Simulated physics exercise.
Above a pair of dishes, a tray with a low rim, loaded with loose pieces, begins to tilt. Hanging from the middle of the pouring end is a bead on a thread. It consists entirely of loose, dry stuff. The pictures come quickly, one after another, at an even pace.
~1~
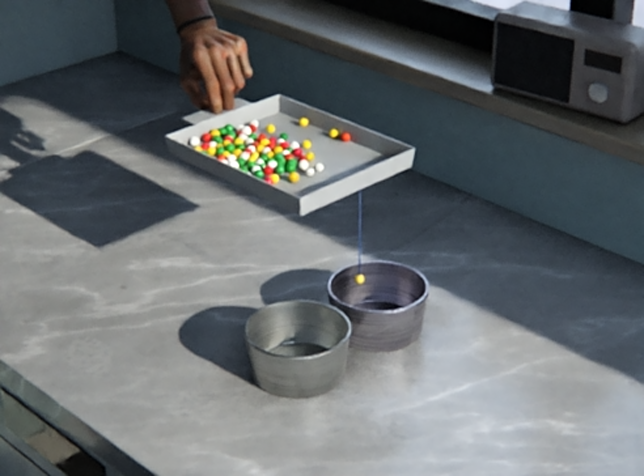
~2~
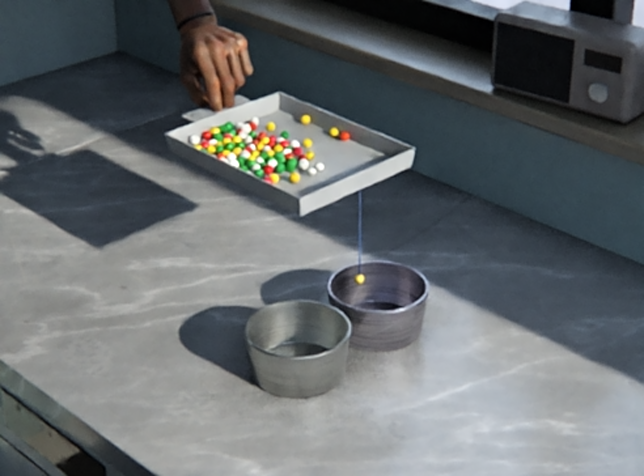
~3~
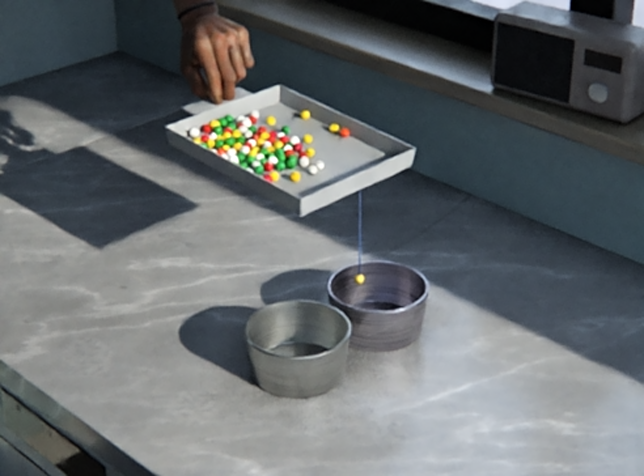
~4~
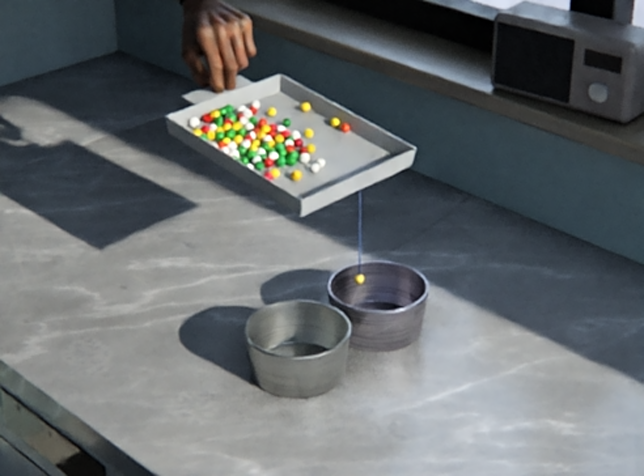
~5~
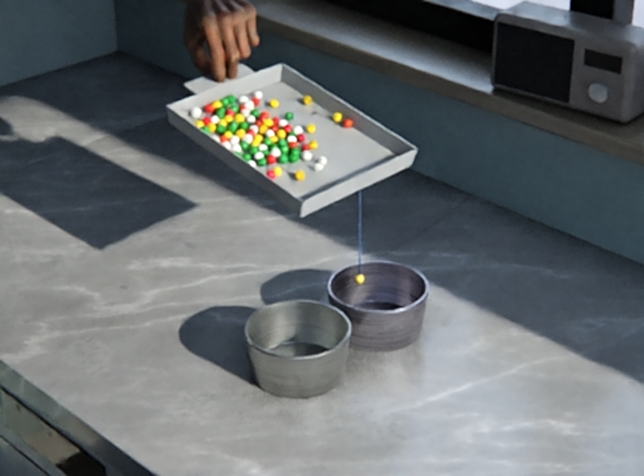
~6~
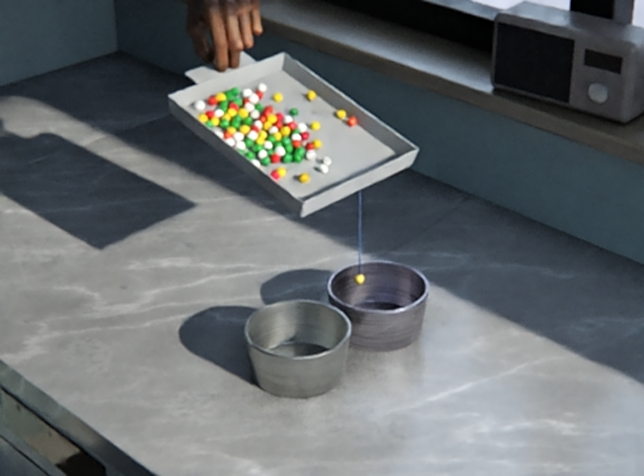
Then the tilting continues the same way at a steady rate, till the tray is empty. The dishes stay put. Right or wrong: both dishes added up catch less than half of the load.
Right, they catch less than half.
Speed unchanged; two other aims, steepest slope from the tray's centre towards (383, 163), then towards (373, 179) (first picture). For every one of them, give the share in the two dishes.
That comes to 40 per cent the first time and 40 per cent the second.
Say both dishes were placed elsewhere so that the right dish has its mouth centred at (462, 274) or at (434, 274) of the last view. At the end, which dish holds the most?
Result, try one: The dish further left; try two: The dish further left.
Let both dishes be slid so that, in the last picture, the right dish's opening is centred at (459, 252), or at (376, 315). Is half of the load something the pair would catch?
Catch, run one: Below the halfway mark; run two: Past the halfway mark.
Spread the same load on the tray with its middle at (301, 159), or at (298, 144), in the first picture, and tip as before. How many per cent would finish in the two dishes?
It would be roughly 30 per cent for the first and roughly 30 per cent for the second.
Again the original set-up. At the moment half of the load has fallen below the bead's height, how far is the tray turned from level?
About 105° of tilt.
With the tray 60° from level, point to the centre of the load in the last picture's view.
About (339, 177).
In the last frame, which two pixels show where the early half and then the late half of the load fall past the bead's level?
At (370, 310) for the first part, then at (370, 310) for the others.
Soon after the last picture, tray tipped steeply; nearly all on the tray; a stray few outside both.
A little later, tray tipped right over; about half on the tray; a small part in the left dish; a stray few in the right dish; a small part outside both; about a third in the air.
Later still, tray tipped past a quarter turn; about a quarter in the left dish; a small part in the right dish; about two thirds outside both.
By the end, tray tipped past a quarter turn; about a quarter in the left dish; a small part in the right dish; about two thirds outside both.
